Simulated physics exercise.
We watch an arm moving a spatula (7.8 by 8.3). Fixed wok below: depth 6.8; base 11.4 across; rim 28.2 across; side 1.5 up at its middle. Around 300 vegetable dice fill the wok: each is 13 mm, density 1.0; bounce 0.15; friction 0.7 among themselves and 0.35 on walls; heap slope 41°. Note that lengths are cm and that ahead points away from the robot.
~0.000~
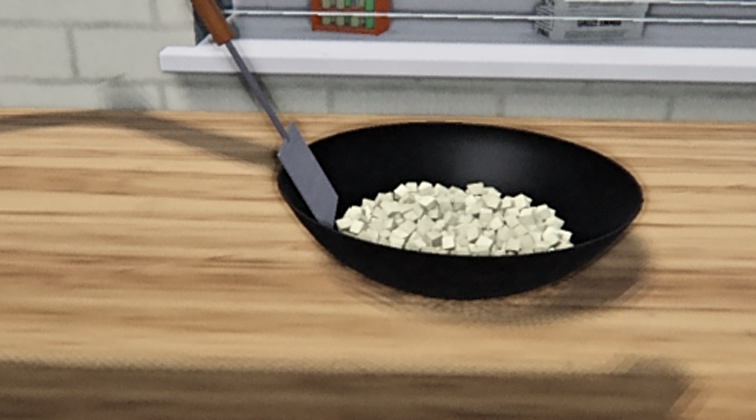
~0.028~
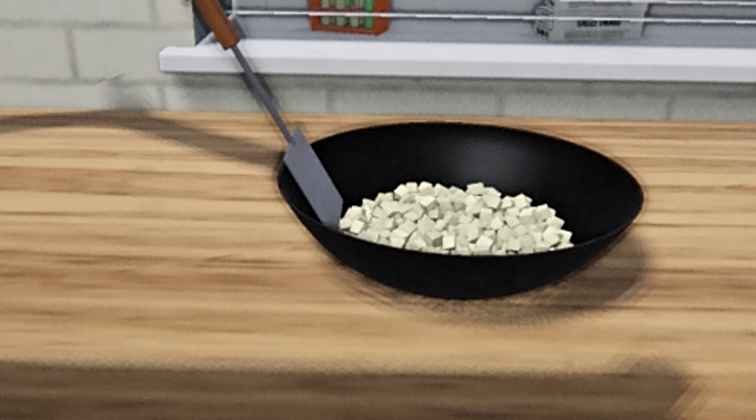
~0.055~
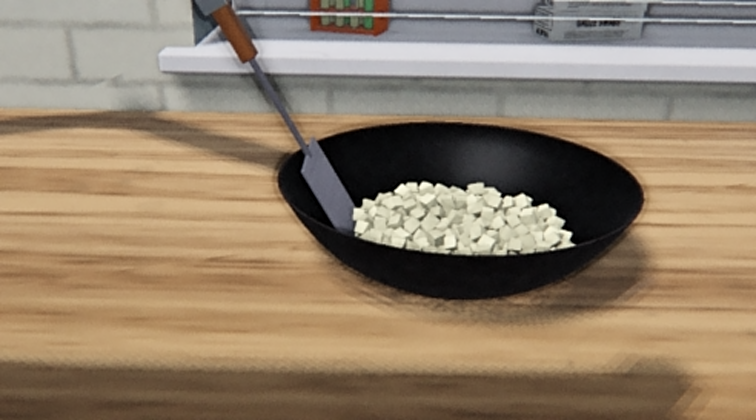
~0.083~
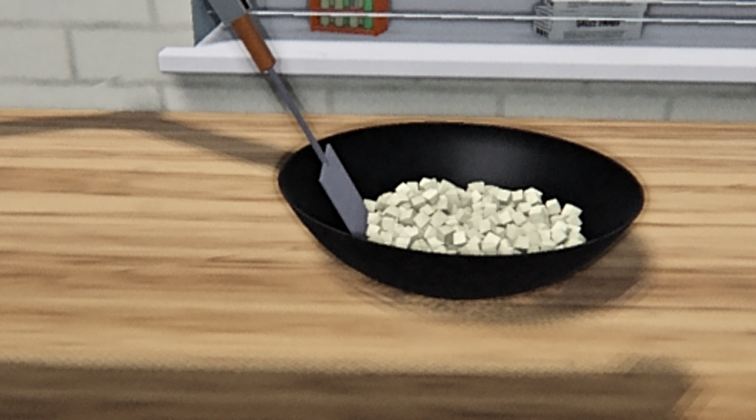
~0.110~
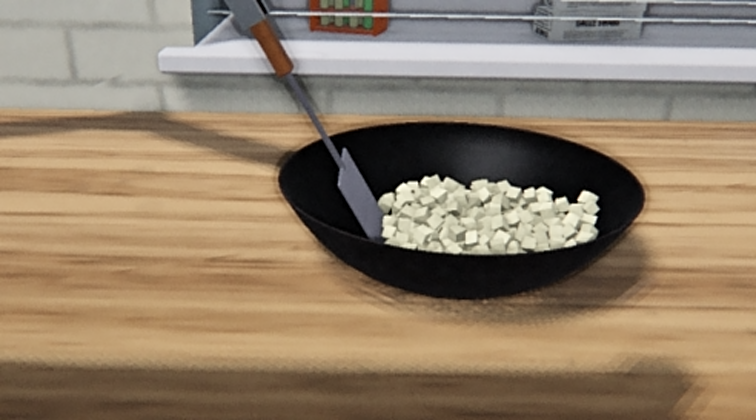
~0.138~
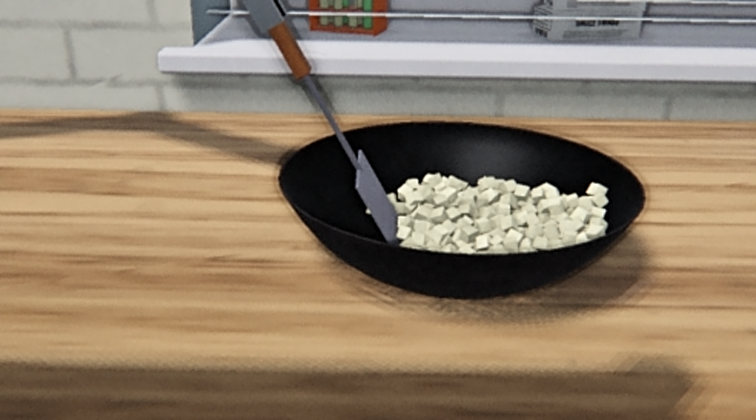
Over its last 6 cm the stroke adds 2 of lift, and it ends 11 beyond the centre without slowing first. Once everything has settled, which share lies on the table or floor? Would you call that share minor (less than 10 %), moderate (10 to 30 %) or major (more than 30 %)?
I would call it major.
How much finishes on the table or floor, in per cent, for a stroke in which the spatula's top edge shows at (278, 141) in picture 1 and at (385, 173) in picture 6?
Roughly 45 percent ends up there.
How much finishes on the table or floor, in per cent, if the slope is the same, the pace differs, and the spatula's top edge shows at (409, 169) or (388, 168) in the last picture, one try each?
That comes to about 50 and about 45 percent, in that order.
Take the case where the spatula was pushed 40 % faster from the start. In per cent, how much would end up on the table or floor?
About 50 in a hundred.
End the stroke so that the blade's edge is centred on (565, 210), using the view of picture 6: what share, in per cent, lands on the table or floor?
My guess is roughly 15 percent.
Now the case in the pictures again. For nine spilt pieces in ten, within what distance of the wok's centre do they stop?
I'd estimate close to 30 centimetres.
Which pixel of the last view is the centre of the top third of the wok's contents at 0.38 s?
Around (598, 185).
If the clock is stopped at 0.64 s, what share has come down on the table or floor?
I'd put it at around 35 per cent.
After 0.26 s, sloping 61°, highest piece 8 above the table; 305 in the wok.
After 0.38 s, sloping 61°, highest piece 10 above the table; 291 in the wok, 1 on the table or floor, 13 on the blade or in flight.
After 0.64 s, sloping 61°, highest piece 8 above the table; 176 in the wok, 114 on the table or floor, 15 on the blade or in flight.
After 1.69 s, sloping 61°, highest piece 8 above the table; 176 in the wok, 129 on the table or floor.
In the end, 176 in the wok, 129 on the table or floor. That is 42 % on the table or floor.
